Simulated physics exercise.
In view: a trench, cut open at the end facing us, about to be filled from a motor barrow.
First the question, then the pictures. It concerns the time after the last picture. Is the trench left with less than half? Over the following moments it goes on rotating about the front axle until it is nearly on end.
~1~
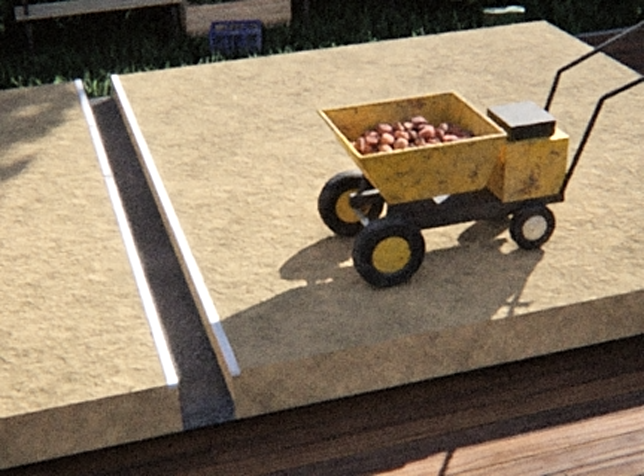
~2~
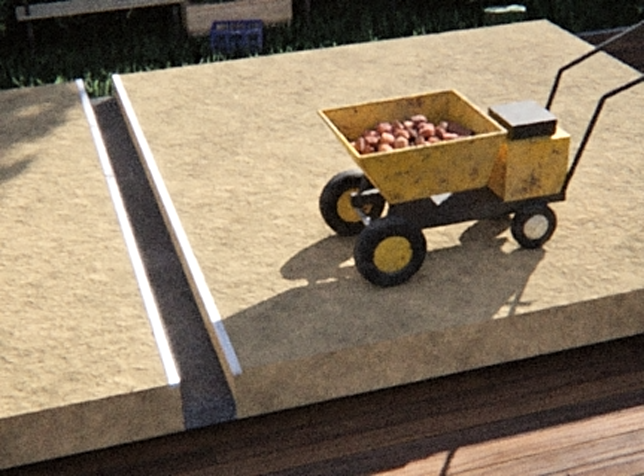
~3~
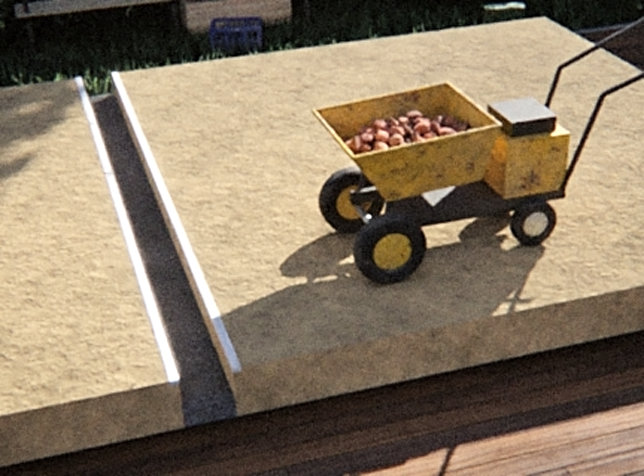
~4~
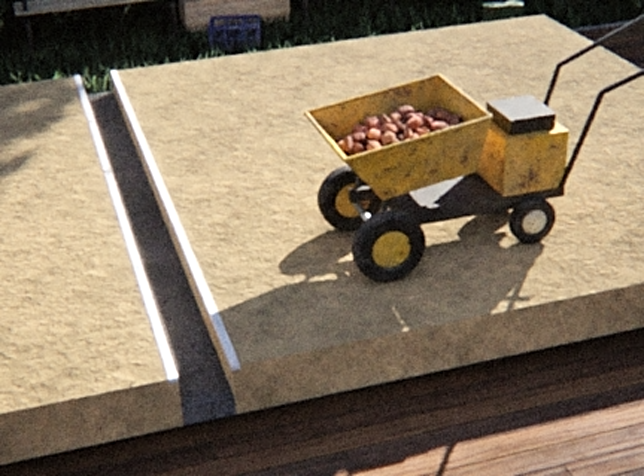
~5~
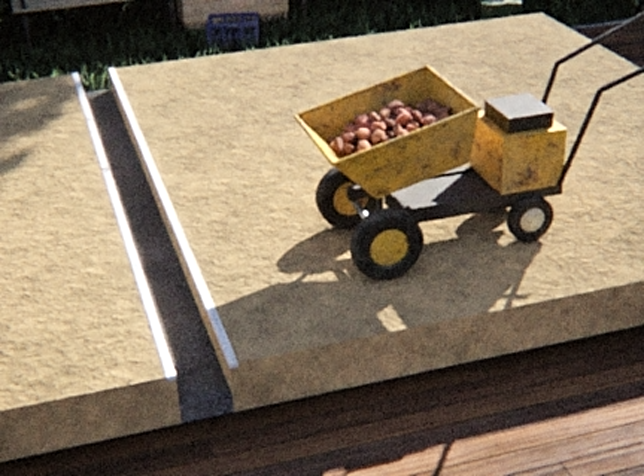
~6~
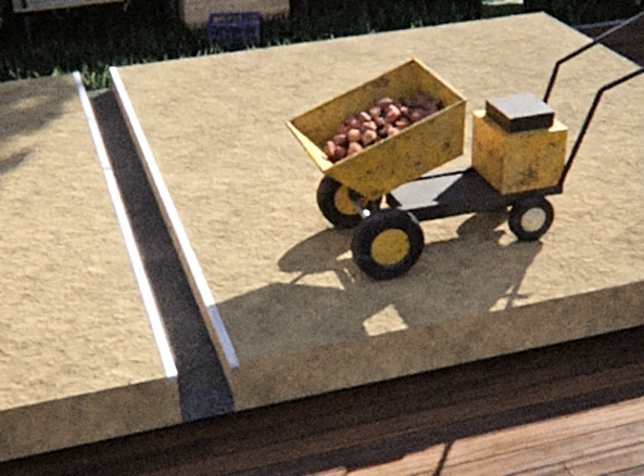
Below half.
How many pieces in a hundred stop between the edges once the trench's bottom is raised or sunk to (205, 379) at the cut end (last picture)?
I'd say roughly 20 in a hundred.
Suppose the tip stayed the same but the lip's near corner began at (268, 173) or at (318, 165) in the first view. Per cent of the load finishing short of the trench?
0 and 30 in a hundred, in that order.
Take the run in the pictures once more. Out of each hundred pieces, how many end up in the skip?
Close to 25 per cent, give or take.
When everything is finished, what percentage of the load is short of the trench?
Estimate: Around 55 per cent.
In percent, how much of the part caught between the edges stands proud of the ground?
My best guess is some 0 per cent.
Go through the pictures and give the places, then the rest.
In the first frame, lip of the skip near (359, 159), level; top of the load near (401, 138), lumps of rubble; first edge of the trench near (223, 340); far edge near (163, 352), the trench under half as wide as the skip, and about half as deep as wide.
In the second frame, lip of the skip near (359, 159), level; top of the load near (420, 143).
In the third frame, lip of the skip near (353, 158), tipped barely; top of the load near (421, 128).
In the fourth frame, lip of the skip near (345, 160), tipped a little; top of the load near (425, 135).
In the fifth frame, lip of the skip near (333, 164), tipped a little; top of the load near (415, 129).
In the sixth frame, lip of the skip near (324, 172), tipped clearly; top of the load near (422, 119); first edge of the trench near (222, 332); far edge near (162, 344).
Shortly afterwards, skip tipped steeply; the whole lot in the skip.
Next, skip tipped right over; all but a few in the skip; a little short of the trench; only a few falling.
Some moments later, skip tipped right over; near a third in the skip; near half short of the trench; a little in or heaped over the trench.
In the end, skip tipped right over; near a quarter in the skip; near half short of the trench; near a quarter in or heaped over the trench; none at all beyond it.
